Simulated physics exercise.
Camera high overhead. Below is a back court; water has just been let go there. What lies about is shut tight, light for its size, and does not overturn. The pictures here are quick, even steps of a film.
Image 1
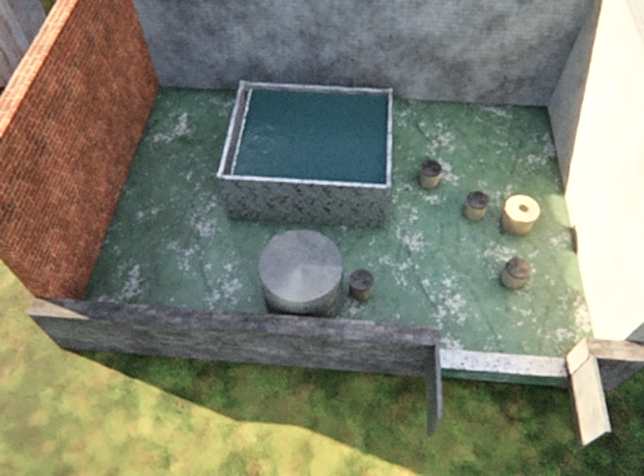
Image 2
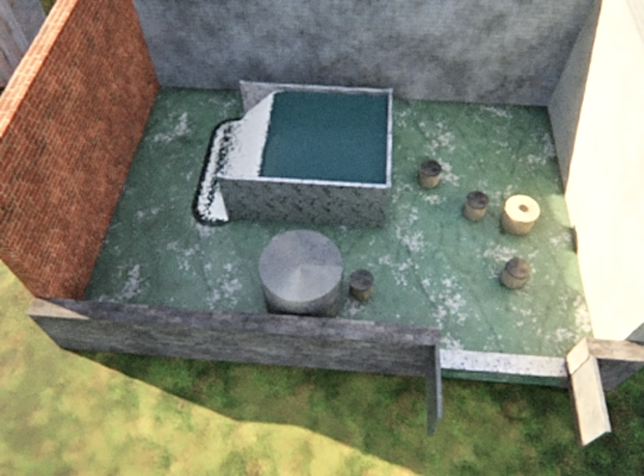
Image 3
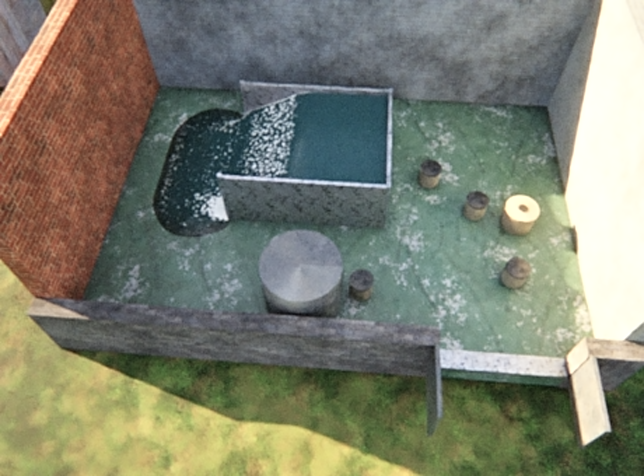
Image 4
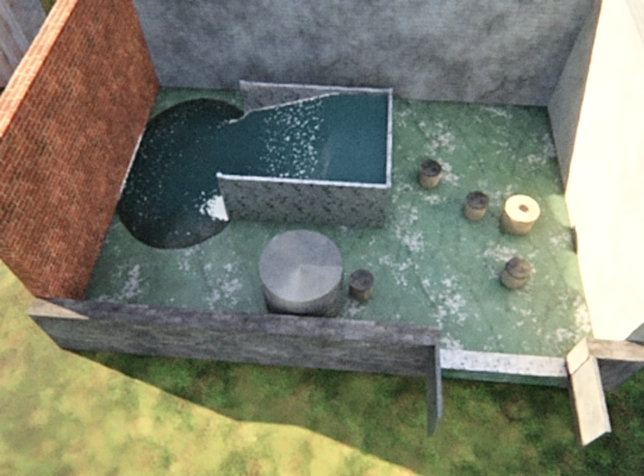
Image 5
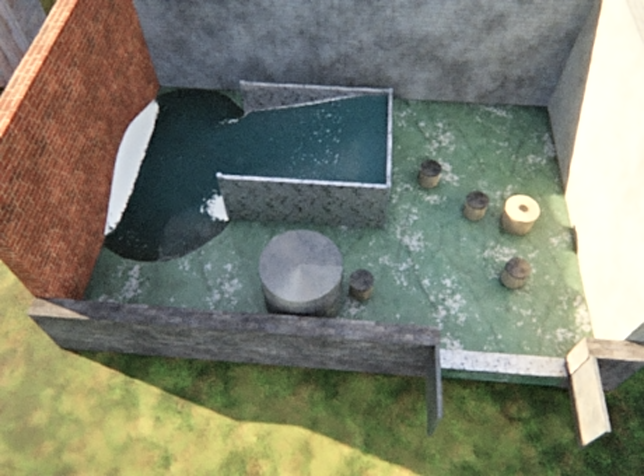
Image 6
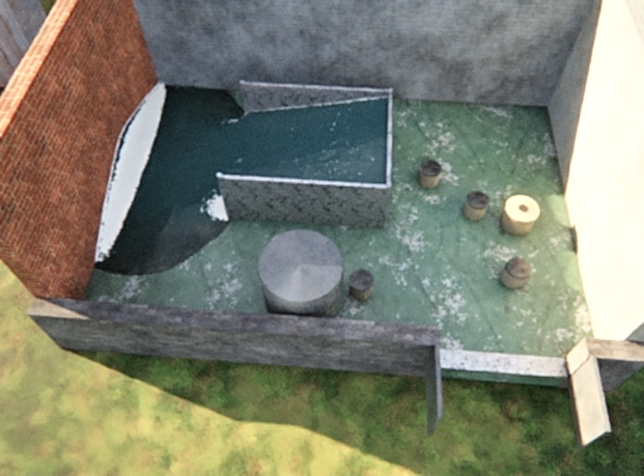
At the start, a raised tank of dark water stands in a walled court beside a grey cylinder and several small containers. Its left side opens and foaming water pours out, spreading in a rounded dark pool, then surges white against the brick wall while the containers stay still.
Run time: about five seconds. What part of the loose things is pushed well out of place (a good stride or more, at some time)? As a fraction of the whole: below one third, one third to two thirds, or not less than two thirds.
The fraction is below one third.
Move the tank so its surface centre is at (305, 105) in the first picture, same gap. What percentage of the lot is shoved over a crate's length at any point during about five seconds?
By my count it is some 0 %.
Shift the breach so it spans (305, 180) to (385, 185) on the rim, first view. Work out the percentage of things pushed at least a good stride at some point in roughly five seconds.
Around 60 per cent.
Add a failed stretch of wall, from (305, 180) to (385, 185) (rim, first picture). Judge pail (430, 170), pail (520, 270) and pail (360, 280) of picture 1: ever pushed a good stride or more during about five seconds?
Taking them one at a time, the first not displaced that far, the second gets shoved clear and the third gets shoved clear.
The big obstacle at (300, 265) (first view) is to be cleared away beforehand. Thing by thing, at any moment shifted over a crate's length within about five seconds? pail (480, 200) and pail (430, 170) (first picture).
Note, in order: Past that mark / within that.
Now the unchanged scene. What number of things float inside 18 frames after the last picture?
Count: 0.
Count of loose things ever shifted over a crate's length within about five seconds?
Count: 1.
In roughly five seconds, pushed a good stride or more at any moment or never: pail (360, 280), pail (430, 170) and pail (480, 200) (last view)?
Per the list: First remained close, second remained close, third remained close.
A moment on, 0 of 5 are well off their spots; 0 afloat.
Next, 0 of 5 are well off their spots; 0 afloat.
Later, 0 of 5 are well off their spots; 0 afloat.
In the end, 1 of 5 are well off their spots, and 1 have been at some point; 3 afloat.
